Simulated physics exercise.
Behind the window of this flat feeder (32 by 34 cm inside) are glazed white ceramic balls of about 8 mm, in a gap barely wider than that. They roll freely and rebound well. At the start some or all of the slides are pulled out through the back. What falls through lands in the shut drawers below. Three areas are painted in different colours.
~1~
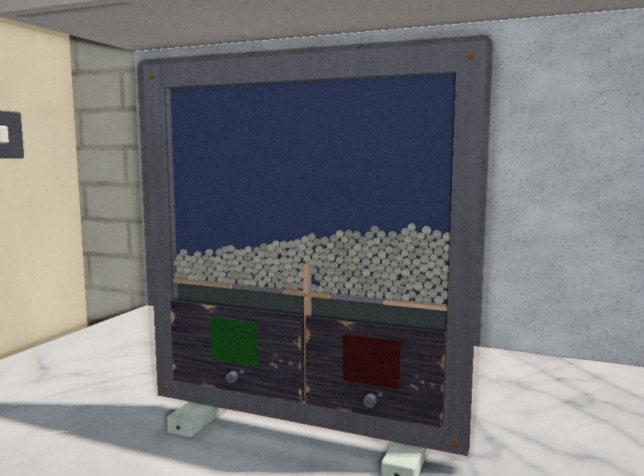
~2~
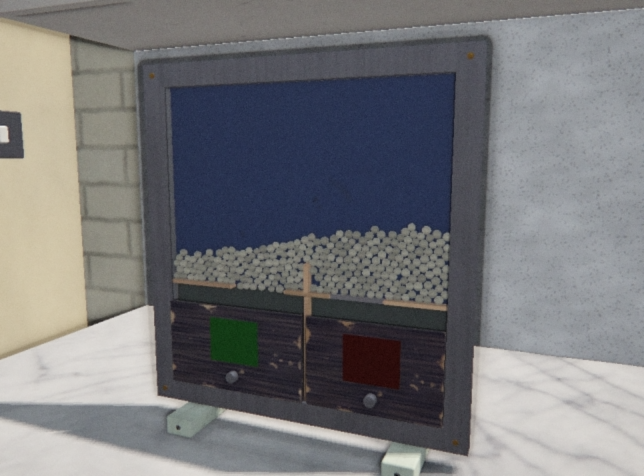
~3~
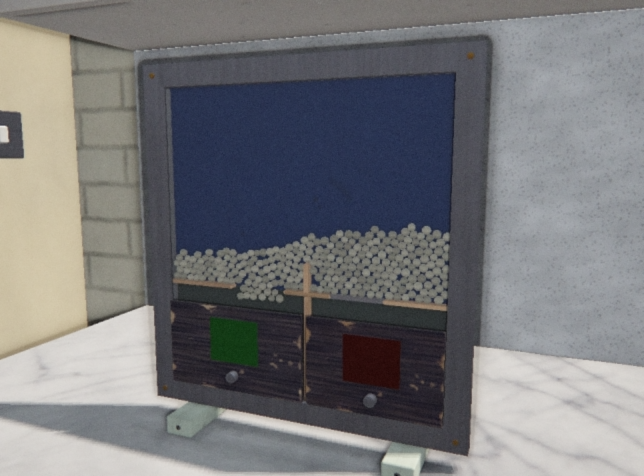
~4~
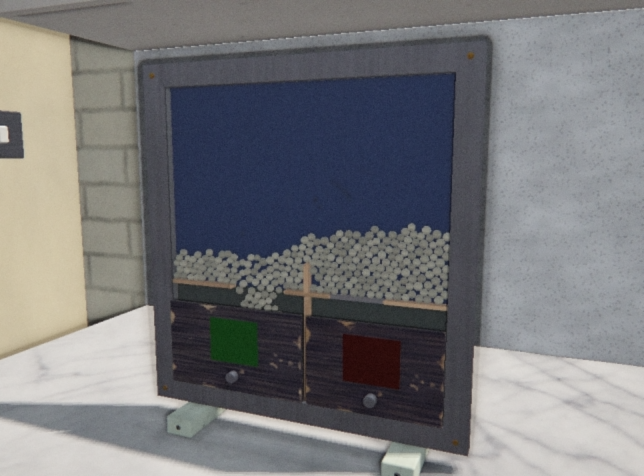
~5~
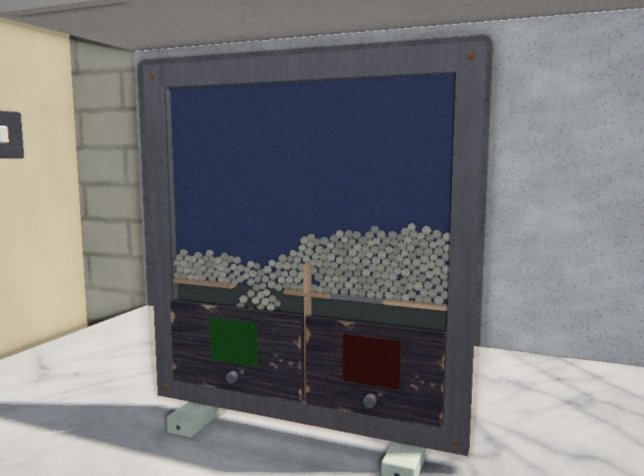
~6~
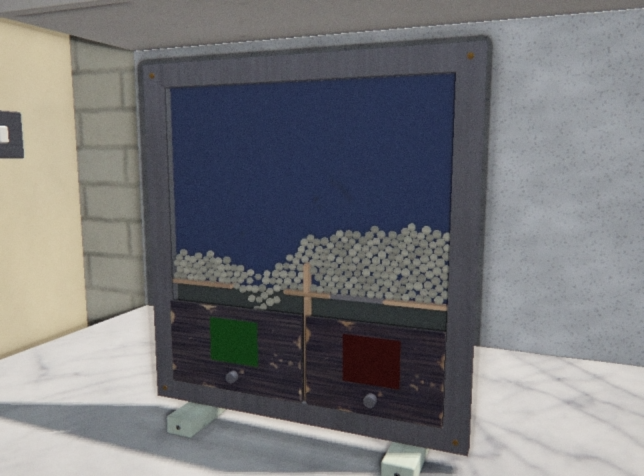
A framed case holds small white balls, and some sink through a gap left of the divider.
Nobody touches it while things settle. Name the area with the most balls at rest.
The one marked blue.
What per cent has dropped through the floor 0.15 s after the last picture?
Some 30 per cent.
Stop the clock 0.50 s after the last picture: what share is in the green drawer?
Roughly 35 per cent.
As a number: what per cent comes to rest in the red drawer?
Some 0 per cent.
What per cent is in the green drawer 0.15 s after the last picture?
About 25 per cent.
Then, 0.15 s later than the last picture, 30 % are out; blue 70 %, green 25 %.
Then, 0.50 s later than the last picture, 35 % are out; blue 65 %, green 35 %.
Then, 1.20 s later than the last picture, 35 % are out; blue 65 %, green 35 %.
All still 3.3 s after it, 40 % are out; red 0 %, blue 60 %, green 40 %.
